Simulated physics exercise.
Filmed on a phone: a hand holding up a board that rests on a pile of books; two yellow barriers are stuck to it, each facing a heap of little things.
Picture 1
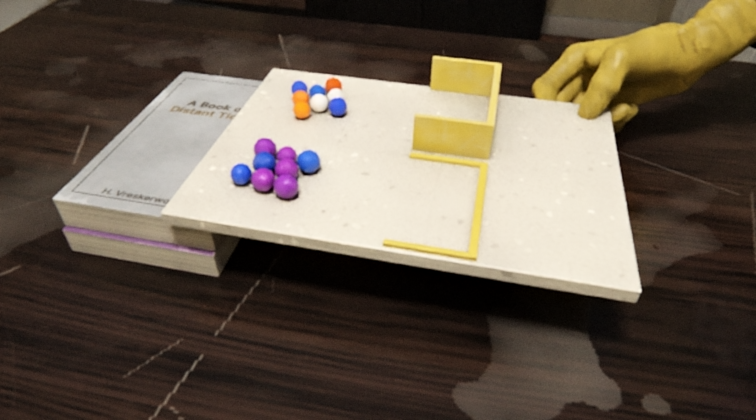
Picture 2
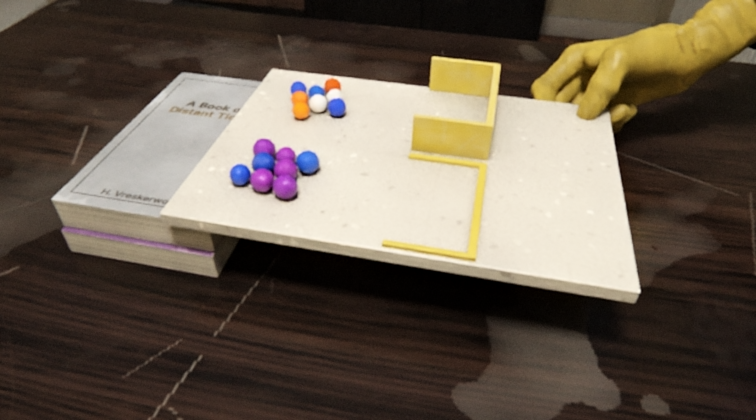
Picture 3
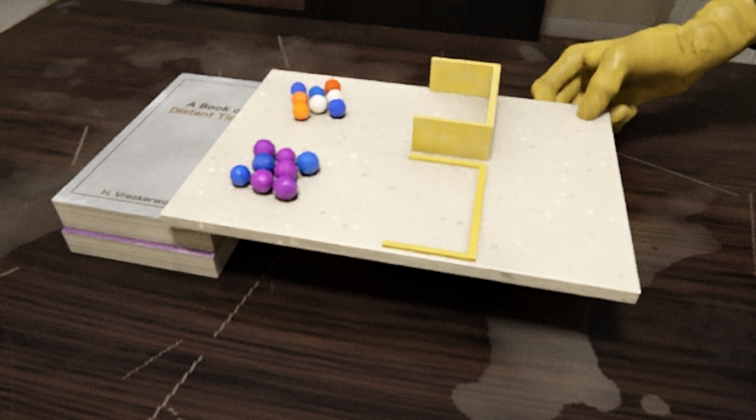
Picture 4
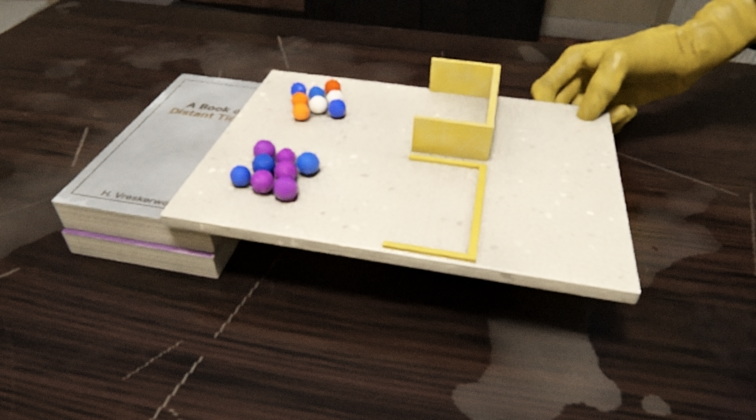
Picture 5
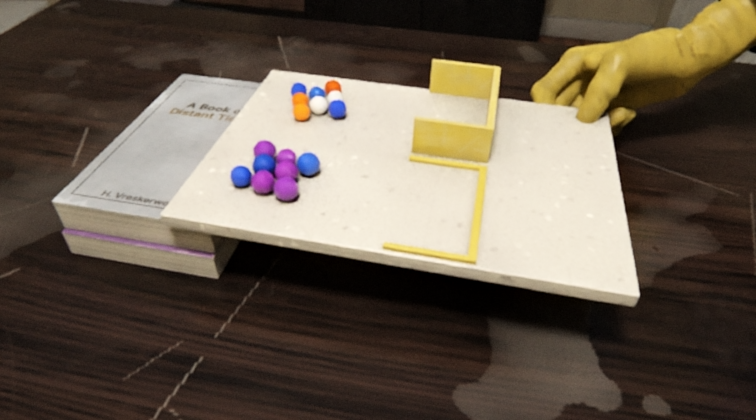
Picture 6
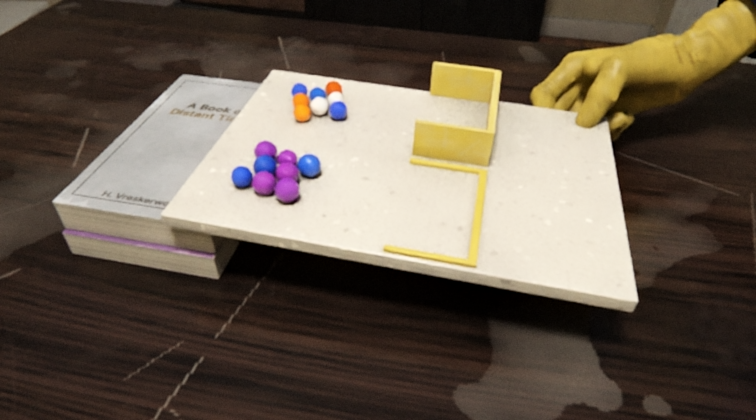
On a dark wooden table, a yellow hand slightly lowers a board holding small colored balls.
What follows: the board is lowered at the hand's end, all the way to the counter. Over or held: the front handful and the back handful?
The front handful gets over its bar and the back handful is stopped by its bar.
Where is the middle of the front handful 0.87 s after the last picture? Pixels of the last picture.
At about (525, 245).
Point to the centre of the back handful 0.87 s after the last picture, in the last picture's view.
Around (457, 143).
Then, 0.26 s on from there, board sloping at 7°; front handful where it was; back handful where it was.
Then, 0.54 s on from there, board resting at 10°; front handful on its way down; back handful on its way down.
Then, 0.87 s on from there, board resting at 10°; front handful the bulk past its bar; back handful has reached its bar.
In the end, board resting at 10°; front handful the bulk past its bar; back handful gathered behind its bar.
